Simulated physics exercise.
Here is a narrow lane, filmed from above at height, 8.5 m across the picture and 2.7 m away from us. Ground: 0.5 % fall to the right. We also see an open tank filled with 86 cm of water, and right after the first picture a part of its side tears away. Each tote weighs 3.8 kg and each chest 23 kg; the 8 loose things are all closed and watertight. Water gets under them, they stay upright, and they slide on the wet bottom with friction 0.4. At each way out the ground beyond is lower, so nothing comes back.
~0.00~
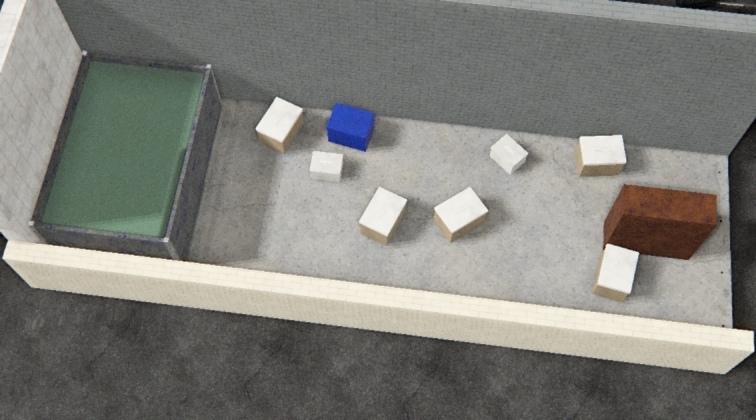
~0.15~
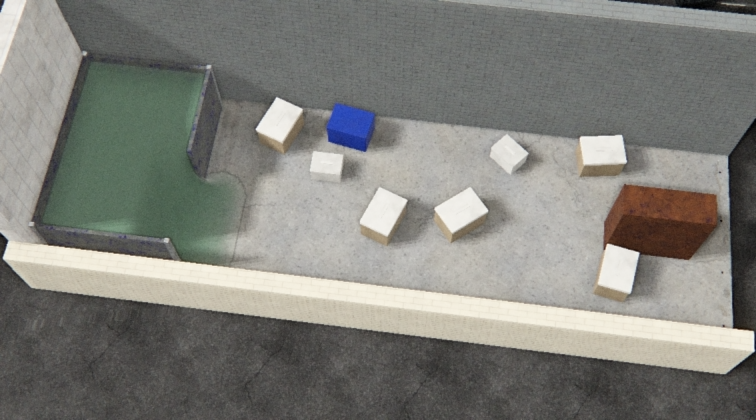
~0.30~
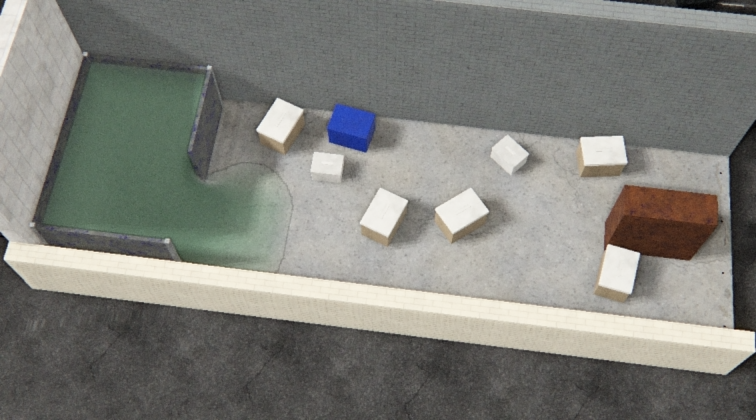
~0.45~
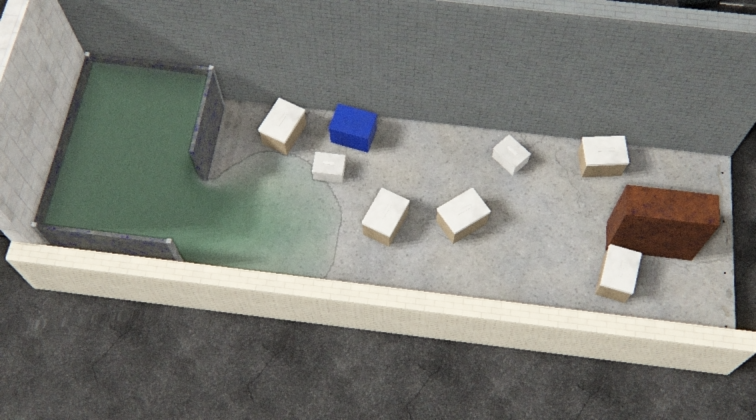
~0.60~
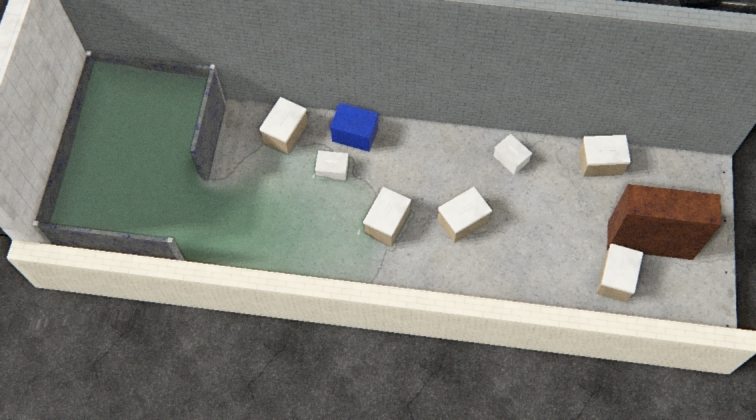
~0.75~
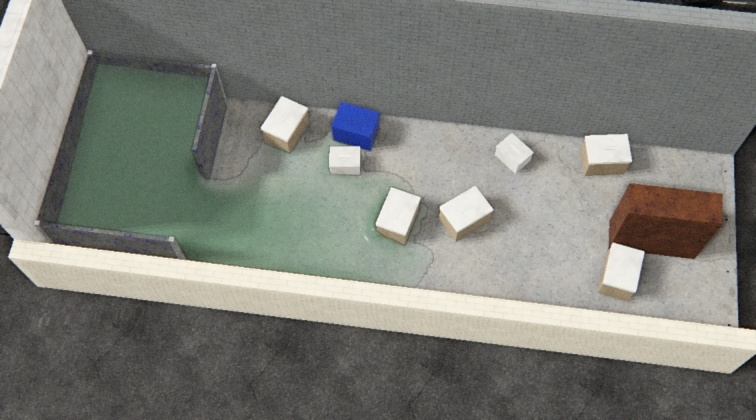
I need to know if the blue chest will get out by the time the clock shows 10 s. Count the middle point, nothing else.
I expect it to be held in until then.
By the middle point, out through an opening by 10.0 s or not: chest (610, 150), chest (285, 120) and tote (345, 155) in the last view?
Crossed; held back; crossed.
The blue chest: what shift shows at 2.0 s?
About 5 cm.
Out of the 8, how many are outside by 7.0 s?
By that moment the number is 6.
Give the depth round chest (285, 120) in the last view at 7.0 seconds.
3 cm.
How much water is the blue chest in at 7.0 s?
Depth: About 4 cm.
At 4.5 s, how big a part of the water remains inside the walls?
Around 66 % of the water.
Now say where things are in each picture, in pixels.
The first frame shows the blue chest at (350, 120), on the bottom; 3.7 m2 under water; 0 of 8 have shifted.
The second frame shows the blue chest at (351, 121), on the bottom; 4.6 m2 under water; 0 of 8 have shifted.
The third frame shows the blue chest at (351, 121) rests on the ground; water covers 5.7 m2; 0 of 8 have shifted.
The fourth frame shows the blue chest at (353, 121) rests on the ground; water covers 6.9 m2; 0 of 8 have shifted.
The fifth frame shows the blue chest at (354, 120), on the bottom; water covers 7.9 m2; 0 of 8 have shifted.
The sixth frame shows the blue chest at (355, 119), on the bottom; water covers 8.8 m2; 2 of 8 have shifted.
After 2.0 s the blue chest is near (357, 115), 0.1 m from its start, aground; 0 of 8 are out; 2 afloat.
After 4.5 s the blue chest is near (358, 114), 0.1 m from its start, aground; 6 of 8 are out; 0 afloat.
After 7.0 s the blue chest is near (358, 114), 0.1 m from its start, aground; 6 of 8 are out; 0 afloat.
After 10.0 s the blue chest is near (358, 114), 0.1 m from its start, aground; 6 of 8 are out; 0 afloat.
